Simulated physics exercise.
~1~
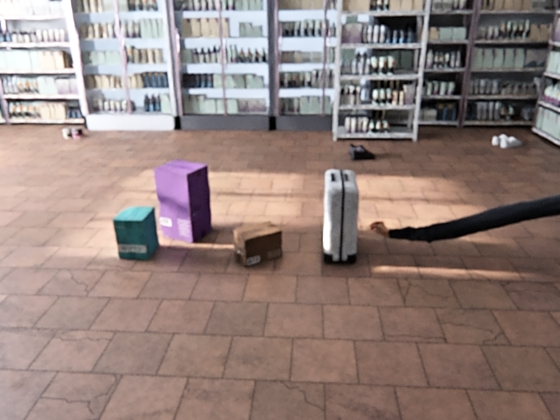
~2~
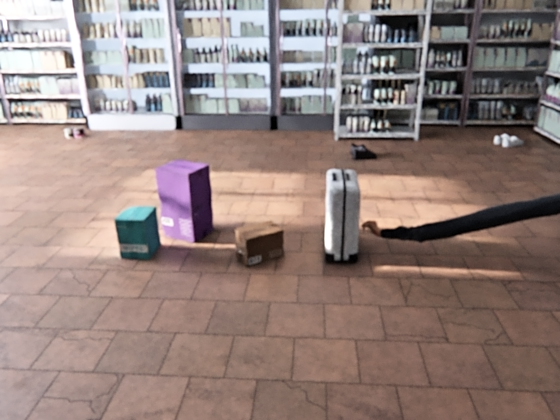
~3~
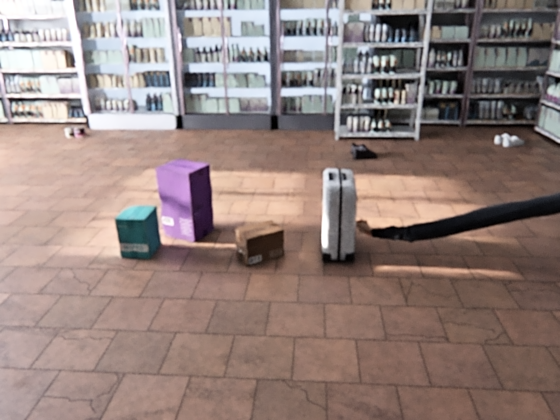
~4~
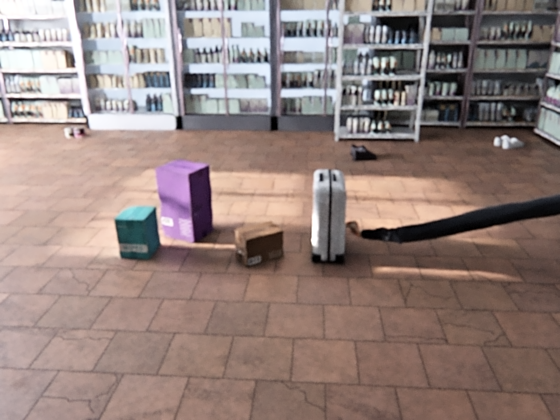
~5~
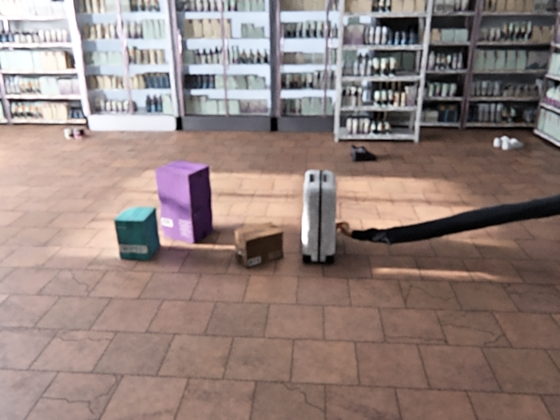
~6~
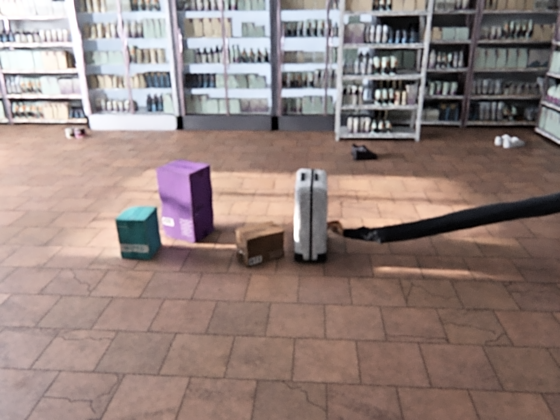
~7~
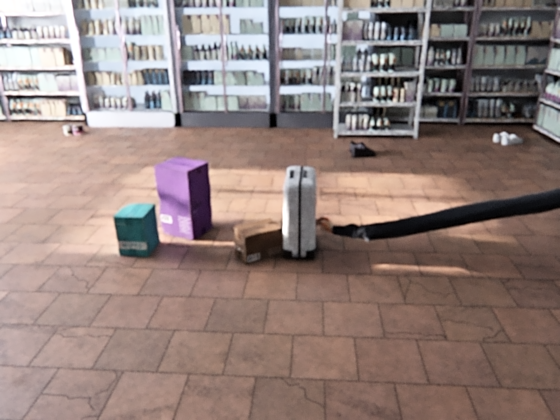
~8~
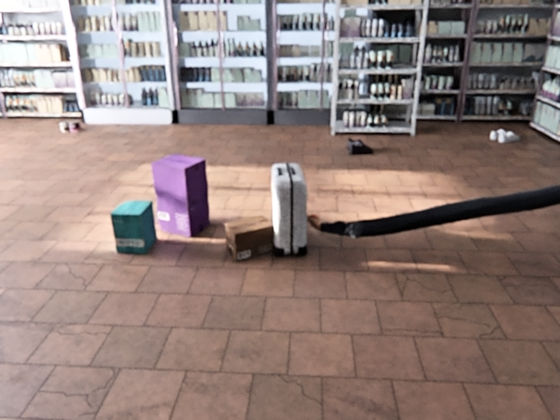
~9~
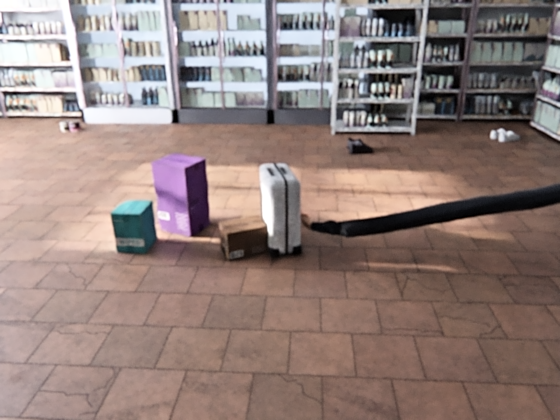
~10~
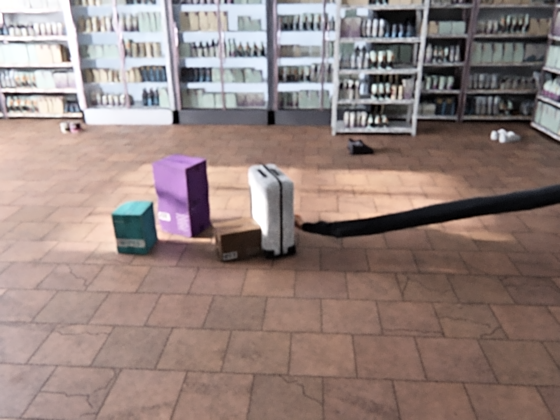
On a tiled floor in front of shelves lined with bottles, a hand reached in from the right and slowly pushed an upright white suitcase left into a small brown box, nudging it along too, while the purple and turquoise boxes stayed put and nothing toppled.
